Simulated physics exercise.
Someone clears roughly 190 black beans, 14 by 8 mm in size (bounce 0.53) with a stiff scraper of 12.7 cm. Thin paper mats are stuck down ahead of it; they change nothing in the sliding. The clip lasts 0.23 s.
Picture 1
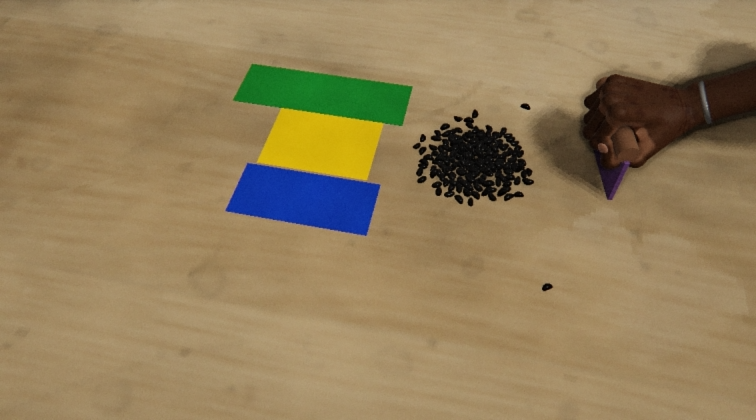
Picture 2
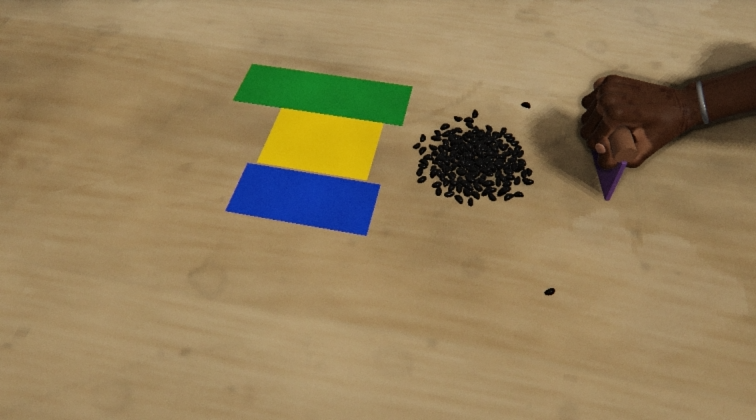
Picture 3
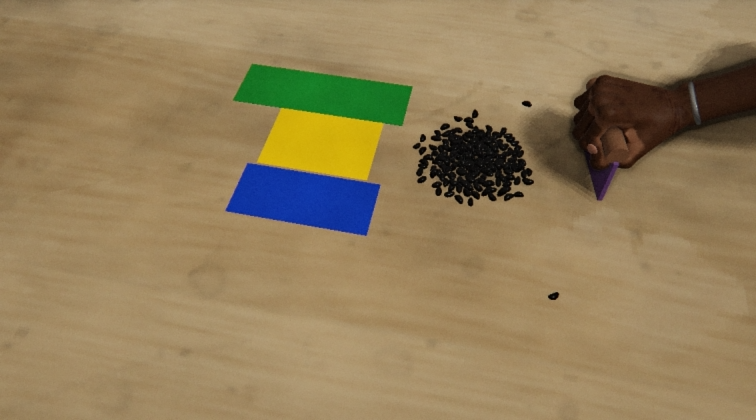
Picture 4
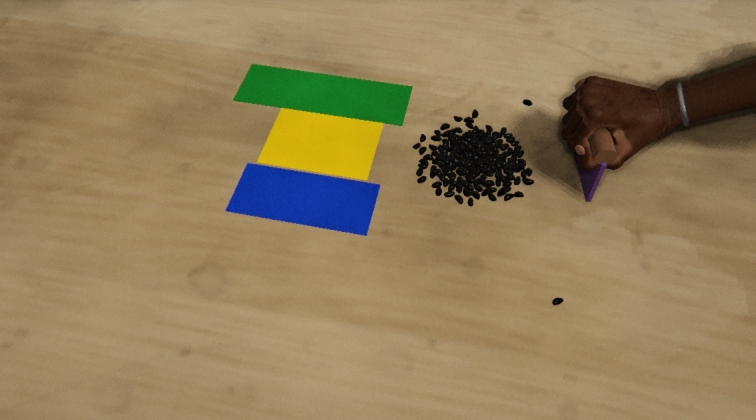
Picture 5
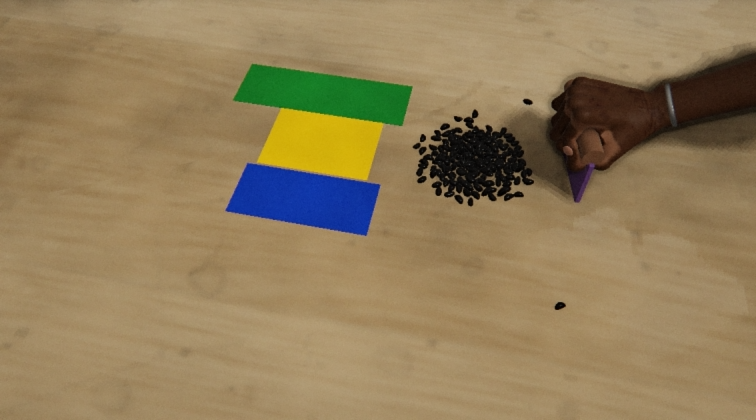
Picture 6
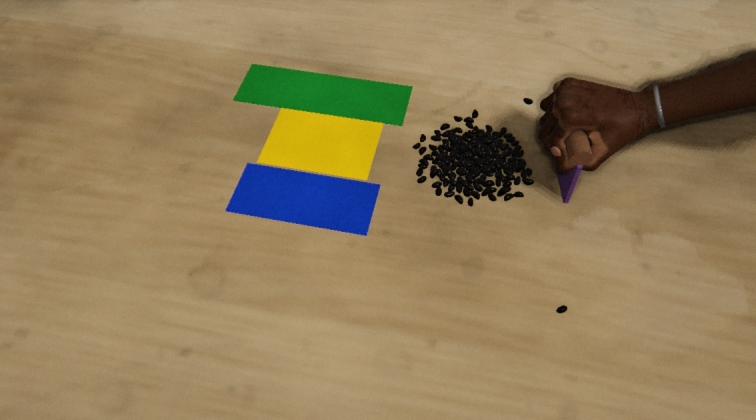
At first, a pile of black beans sits right of green, yellow and blue mats, with a hand holding a purple scraper further right. The hand slides the scraper left a short way, nearing the pile's edge, while a lone bean below shifts slightly downward and the pile stays put.
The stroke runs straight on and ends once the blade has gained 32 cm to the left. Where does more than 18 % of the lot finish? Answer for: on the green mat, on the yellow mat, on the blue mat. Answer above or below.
Green mat: Below, yellow mat: Above, blue mat: Above.
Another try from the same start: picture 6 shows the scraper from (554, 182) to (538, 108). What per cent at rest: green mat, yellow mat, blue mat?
Green mat 0, yellow mat 15, blue mat 30.
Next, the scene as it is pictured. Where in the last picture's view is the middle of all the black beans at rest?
Around (323, 169).
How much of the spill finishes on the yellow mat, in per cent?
Some 30 per cent.
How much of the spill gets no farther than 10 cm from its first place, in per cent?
Some 15 per cent.
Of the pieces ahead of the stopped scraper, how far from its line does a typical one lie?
Some 3 cm.
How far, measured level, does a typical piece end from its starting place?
Some 20 cm.
Then, 0.40 s after the last picture, scraper 18 cm from its start, spill 15 cm wide; off the mats 100 %.
Then, 0.81 s after the last picture, scraper 30 cm from its start, spill 21 cm wide; blue mat 30 %, yellow mat 35 %, green mat 5 %, off the mats 25 %.
Then, 1.16 s after the last picture, scraper 33 cm from its start, spill 25 cm wide; blue mat 35 %, yellow mat 30 %, green mat 5 %, off the mats 35 %.
In the end, blue mat 30 %, yellow mat 30 %, green mat 5 %, off the mats 35 %.
